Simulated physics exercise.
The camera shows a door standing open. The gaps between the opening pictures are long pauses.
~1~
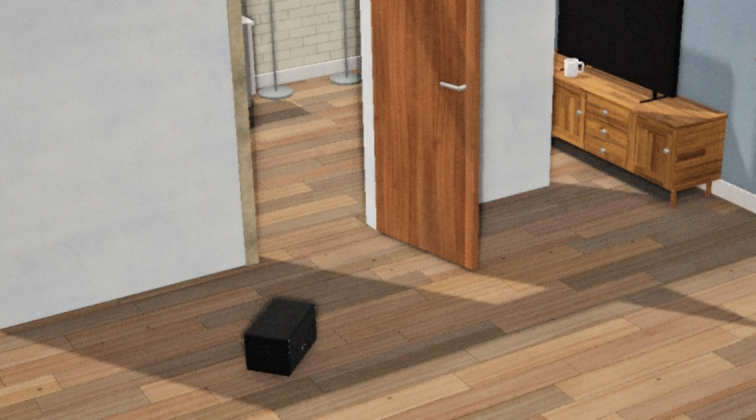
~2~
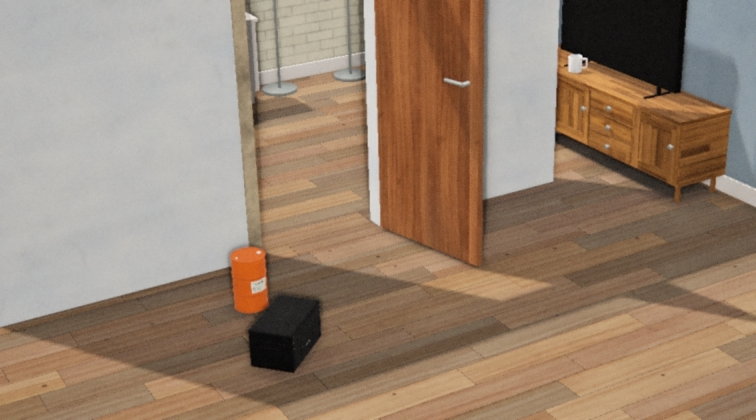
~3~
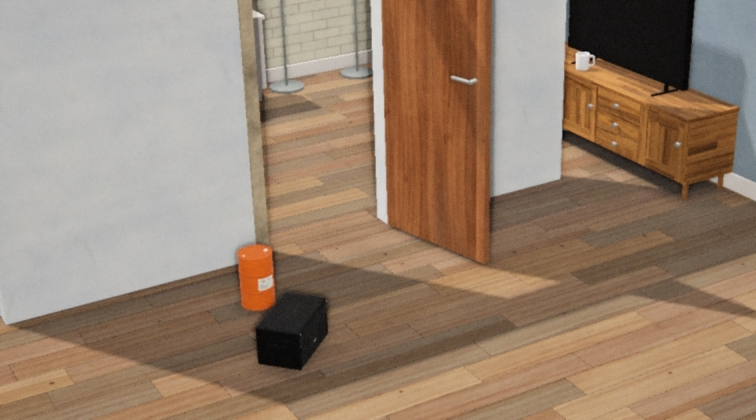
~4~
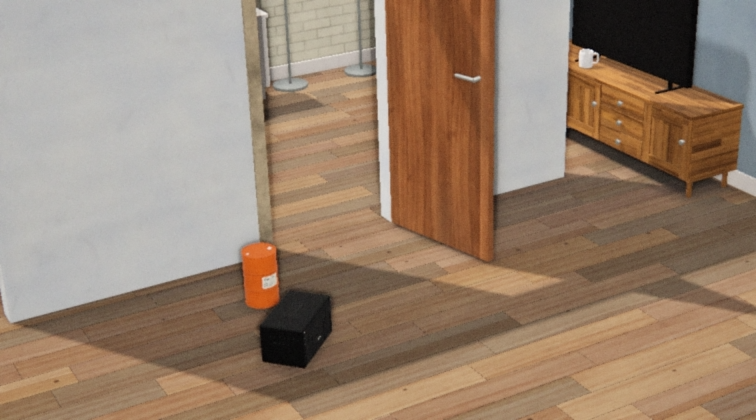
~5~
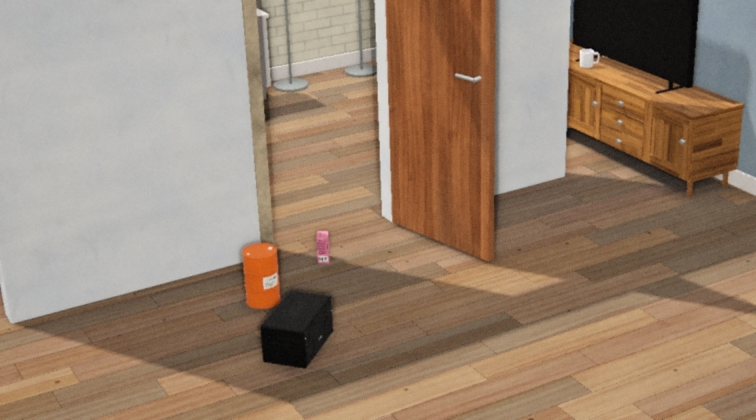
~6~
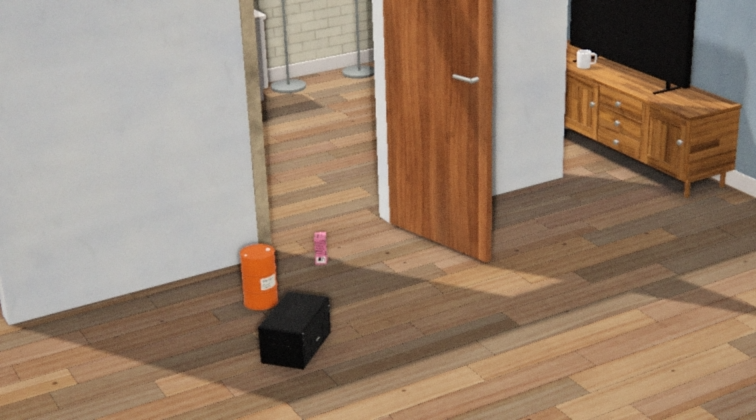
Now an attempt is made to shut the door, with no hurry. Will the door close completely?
Yes.
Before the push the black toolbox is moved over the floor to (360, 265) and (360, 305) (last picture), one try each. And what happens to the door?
Well, on the first go it is held back, and on the second it makes it all the way.
Then, 0.70 s later than the last frame, door 72° open.
Then, 1.30 s later than the last frame, door 25° open.
Then, 1.50 s later than the last frame, door 11° open; pink carton moved about its own width near (305, 241).
Then, 1.80 s later than the last frame, door 0° open; pink carton tilted by 25° near (288, 230).
When it is over, door 0° open; lying over on the floor, pink carton; the other 2 as before. End places, in pixels of the last picture, pink carton near (284, 232).
